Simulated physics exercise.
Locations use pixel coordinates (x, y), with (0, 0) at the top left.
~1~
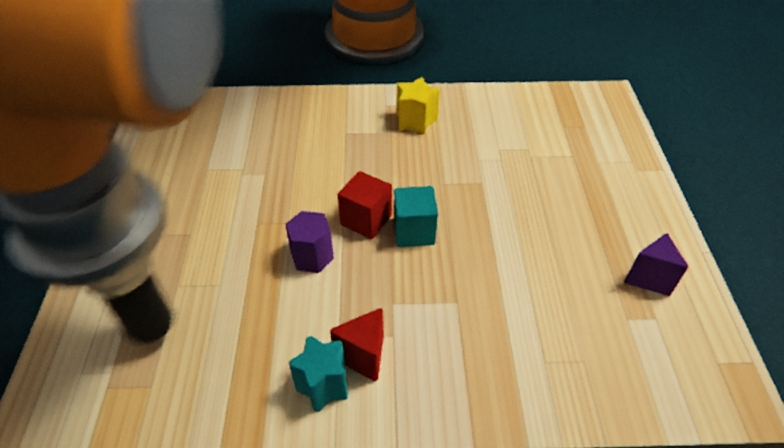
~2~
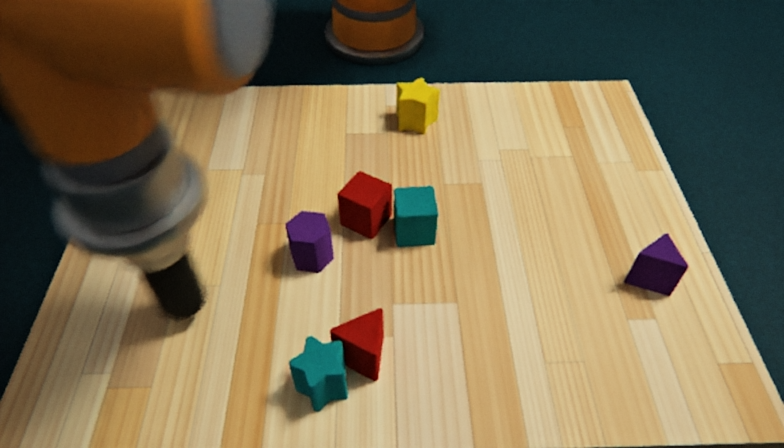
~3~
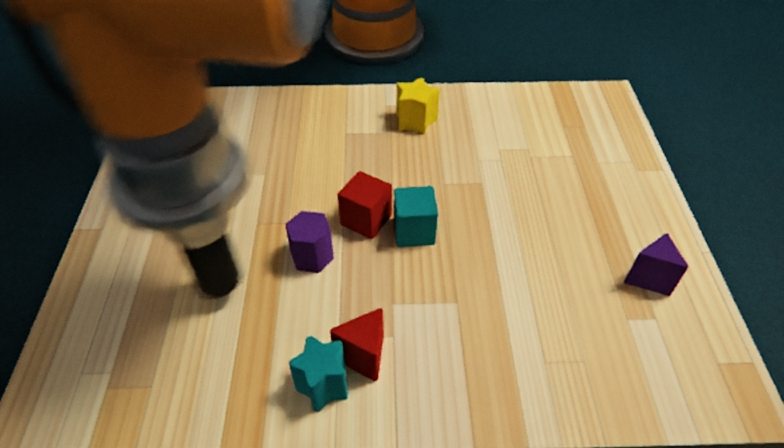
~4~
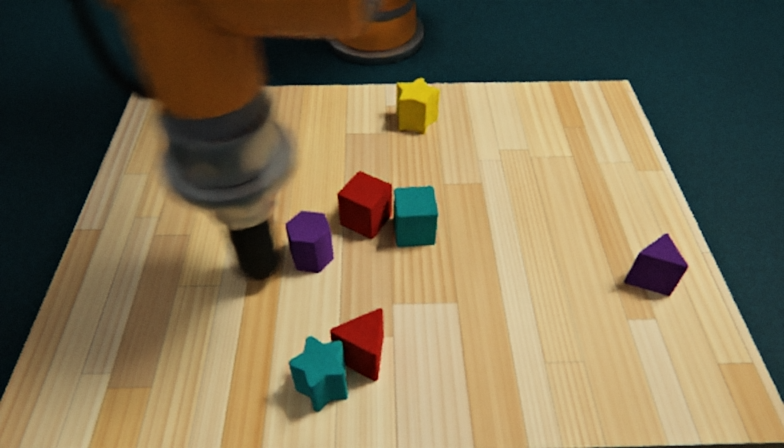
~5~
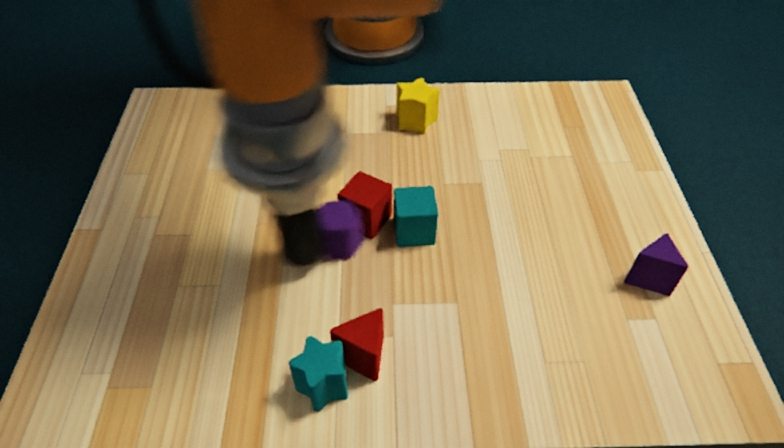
An orange robotic arm with a dark rod reaches over a pale wooden board, seen from above by a still camera. Red and turquoise blocks sit near a purple hexagonal one mid-board, with a yellow star behind, a red triangle and turquoise star in front, and a purple triangle at right. The rod sweeps rightward and away from the viewer, then pushes the purple hexagonal block toward the red cube.
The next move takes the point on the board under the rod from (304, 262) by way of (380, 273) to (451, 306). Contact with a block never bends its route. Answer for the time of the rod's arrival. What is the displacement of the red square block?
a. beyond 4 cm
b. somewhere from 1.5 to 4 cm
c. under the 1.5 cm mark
I choose b.
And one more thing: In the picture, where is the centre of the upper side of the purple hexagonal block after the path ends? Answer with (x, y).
The centre of its top face lies at (374, 207).
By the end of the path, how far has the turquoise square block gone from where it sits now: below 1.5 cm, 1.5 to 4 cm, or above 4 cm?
I'd go with under 1.5 cm for this block.
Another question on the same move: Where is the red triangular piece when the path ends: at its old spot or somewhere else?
Stays put.
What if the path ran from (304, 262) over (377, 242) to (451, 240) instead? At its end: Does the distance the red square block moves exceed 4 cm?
That would be a yes.
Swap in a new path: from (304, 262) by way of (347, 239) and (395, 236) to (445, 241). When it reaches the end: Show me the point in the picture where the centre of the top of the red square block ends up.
Put as a pixel place, it's (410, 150).
On the path given first. One third of the way, rod (355, 255); purple hexagonal block (373, 207), turned 45° anticlockwise; red square block (378, 178), turned 15° anticlockwise.
Two thirds of the way, rod (405, 271); purple hexagonal block (374, 207), turned 45° anticlockwise; red square block (378, 178), turned 15° anticlockwise.
At the end, rod (452, 294); purple hexagonal block (374, 207), turned 45° anticlockwise; red triangular piece unmoved; red square block (378, 178), turned 15° anticlockwise; turquoise square block unmoved.
